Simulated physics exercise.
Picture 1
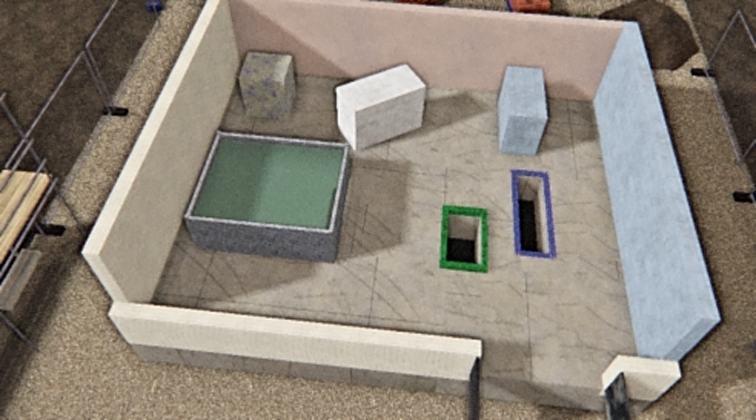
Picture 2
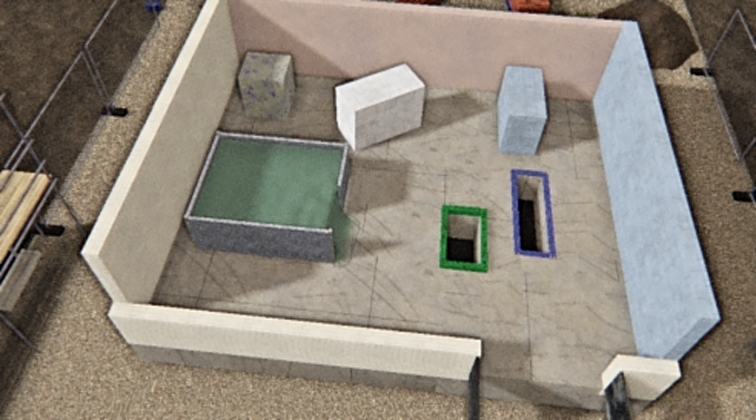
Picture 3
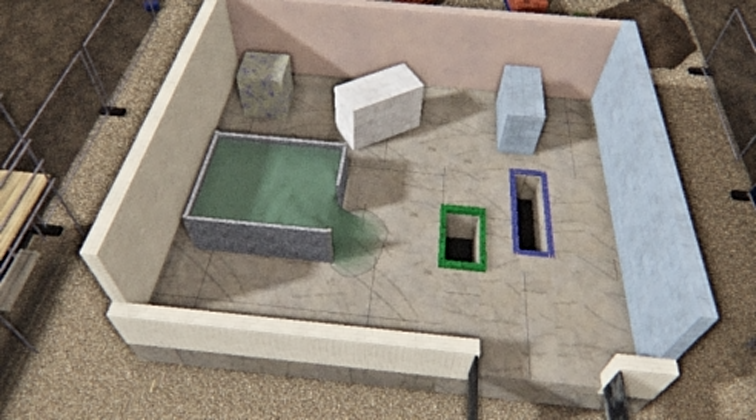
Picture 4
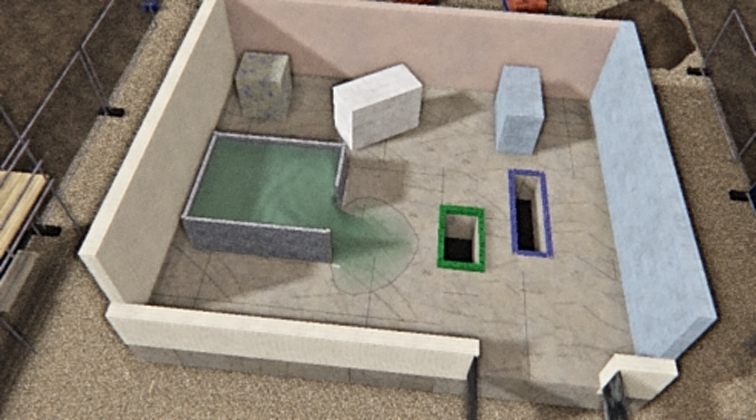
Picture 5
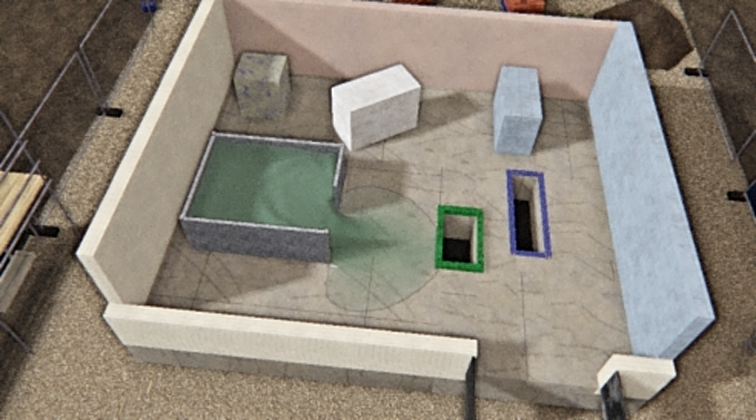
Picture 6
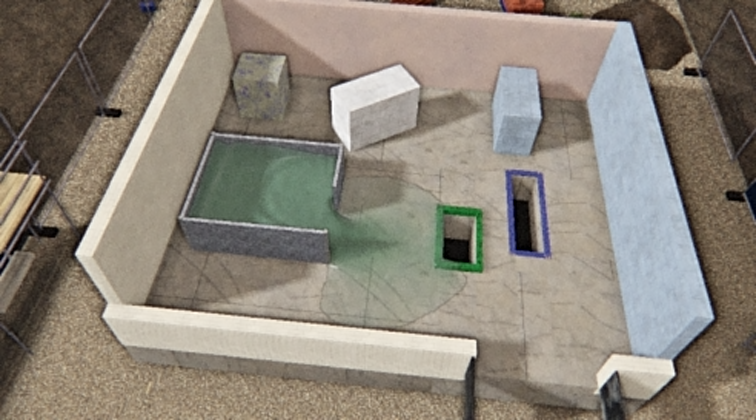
Greenish water broke out through the right side of the open grey tank and spread across the concrete slab toward the green-edged pit, while the blocks and walls around it stayed still.
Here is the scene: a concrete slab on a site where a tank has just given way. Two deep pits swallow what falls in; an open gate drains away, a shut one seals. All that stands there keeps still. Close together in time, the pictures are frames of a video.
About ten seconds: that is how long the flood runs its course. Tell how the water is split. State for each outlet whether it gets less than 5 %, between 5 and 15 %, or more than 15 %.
Outcome: Gate: Beyond fifteen per cent, blue pit: Inside five to fifteen per cent, green pit: Beyond fifteen per cent.
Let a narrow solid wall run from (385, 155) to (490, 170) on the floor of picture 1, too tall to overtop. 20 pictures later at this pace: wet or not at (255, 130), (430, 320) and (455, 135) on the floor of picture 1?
Result in the order given: Unaffected, drowned, unaffected.
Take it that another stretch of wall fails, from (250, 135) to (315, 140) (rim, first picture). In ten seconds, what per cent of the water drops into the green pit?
About 0 percent ends up in the green pit, by my reckoning.
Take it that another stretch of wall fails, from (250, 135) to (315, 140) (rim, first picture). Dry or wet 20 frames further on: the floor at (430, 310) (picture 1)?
My call: Spared.
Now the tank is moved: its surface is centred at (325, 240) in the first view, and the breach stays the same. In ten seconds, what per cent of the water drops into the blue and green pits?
After ten seconds: Blue pit at 14 percent, green pit at 2 percent.
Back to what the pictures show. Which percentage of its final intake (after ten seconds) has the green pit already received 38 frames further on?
Share at that point: Roughly 90 %.
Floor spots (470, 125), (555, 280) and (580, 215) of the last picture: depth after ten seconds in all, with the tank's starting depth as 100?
Going in order, that's 8, 4 and 4 %.
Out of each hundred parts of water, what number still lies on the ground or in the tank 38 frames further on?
62 %.
A moment on, water covers 30 % of the floor; the gate 0 %, the blue pit 0 %, the green pit 5 %.
Next, water covers 35 % of the floor; the gate 2 %, the blue pit 1 %, the green pit 11 %.
Then, water covers 45 % of the floor; the gate 6 %, the blue pit 1 %, the green pit 17 %.
Later, water covers 55 % of the floor; the gate 11 %, the blue pit 5 %, the green pit 23 %.
In the end, water covers 65 % of the floor; the gate 17 %, the blue pit 8 %, the green pit 25 %.
